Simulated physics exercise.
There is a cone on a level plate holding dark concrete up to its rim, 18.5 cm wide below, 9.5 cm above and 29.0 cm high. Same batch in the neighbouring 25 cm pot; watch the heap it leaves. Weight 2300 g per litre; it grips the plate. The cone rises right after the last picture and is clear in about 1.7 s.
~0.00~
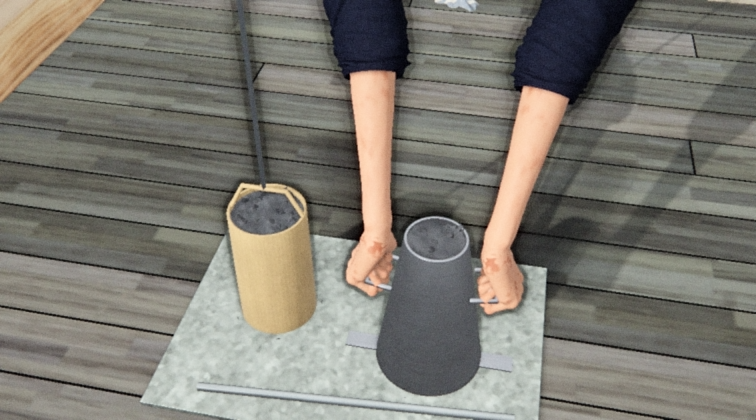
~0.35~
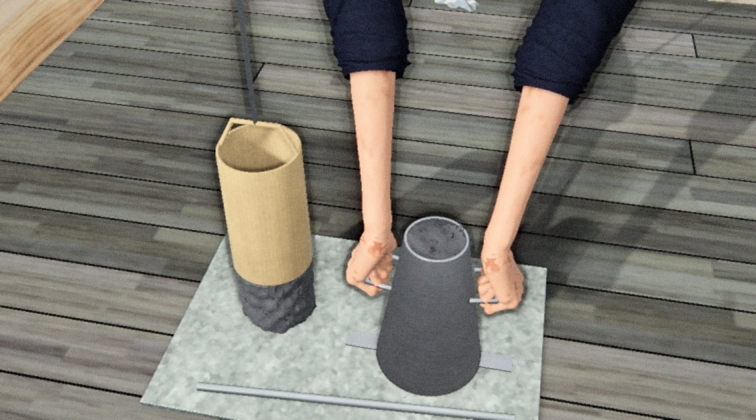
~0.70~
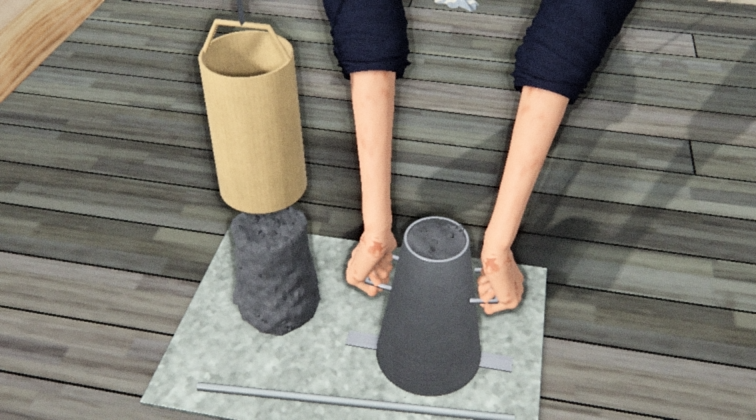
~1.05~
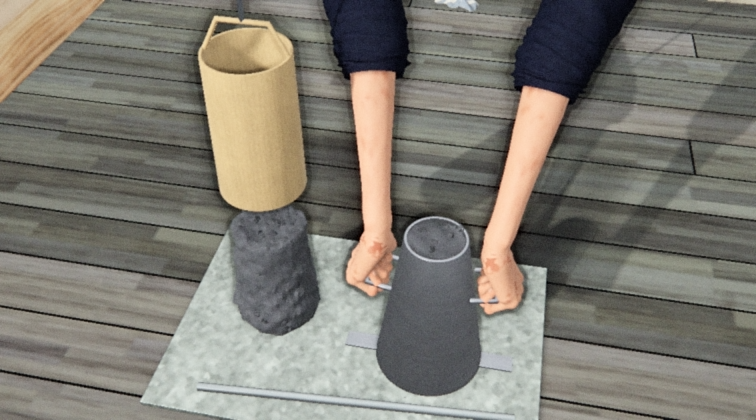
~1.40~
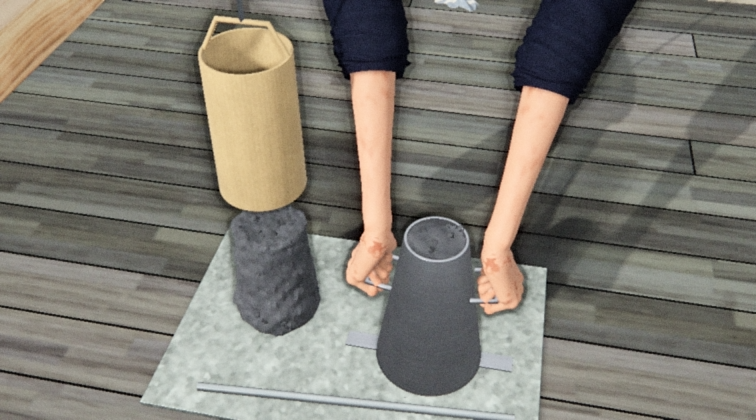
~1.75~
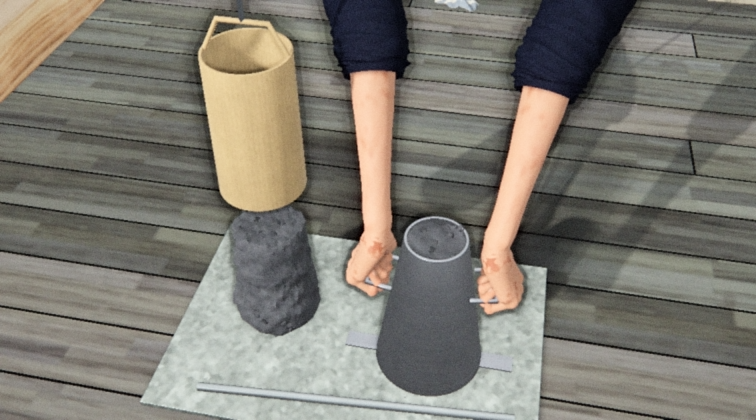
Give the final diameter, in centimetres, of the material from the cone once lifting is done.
19 cm.
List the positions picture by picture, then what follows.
The first frame shows middle of the pot's mouth at (267, 210), still down; middle of the cone's top at (436, 240), not yet moved.
The second frame shows middle of the pot's mouth at (259, 149), raised 13 cm; middle of the cone's top at (436, 240), not yet moved.
The third frame shows middle of the pot's mouth at (246, 55), raised 31 cm; the pot's heap 22 cm high and 16 cm wide, top at (269, 223); middle of the cone's top at (436, 240), not yet moved.
The fourth frame shows middle of the pot's mouth at (246, 52), raised 31 cm; the pot's heap 22 cm high and 16 cm wide, top at (269, 223); middle of the cone's top at (436, 240), not yet moved.
The fifth frame shows middle of the pot's mouth at (246, 52), raised 31 cm; the pot's heap 22 cm high and 16 cm wide, top at (269, 224); middle of the cone's top at (436, 240), not yet moved.
The sixth frame shows middle of the pot's mouth at (246, 52), raised 31 cm; the pot's heap 22 cm high and 16 cm wide, top at (269, 224); middle of the cone's top at (436, 240), not yet moved.
After 2.2 s, the cone is up 7.4 cm; the dark concrete has come down 0.1 cm to 29 cm and is 19 cm wide.
After 2.6 s, the cone is up 18 cm; the dark concrete has come down 0.2 cm to 29 cm and is 19 cm wide.
After 3.0 s, the cone is up 29 cm; the dark concrete has come down 0.2 cm to 29 cm and is 19 cm wide.
After 3.5 s, the cone is clear; the dark concrete has come down 0.2 cm to 29 cm and is 19 cm wide.
After 4.1 s, at rest, the cone is clear; the dark concrete has come down 0.3 cm to 29 cm and is 19 cm wide.
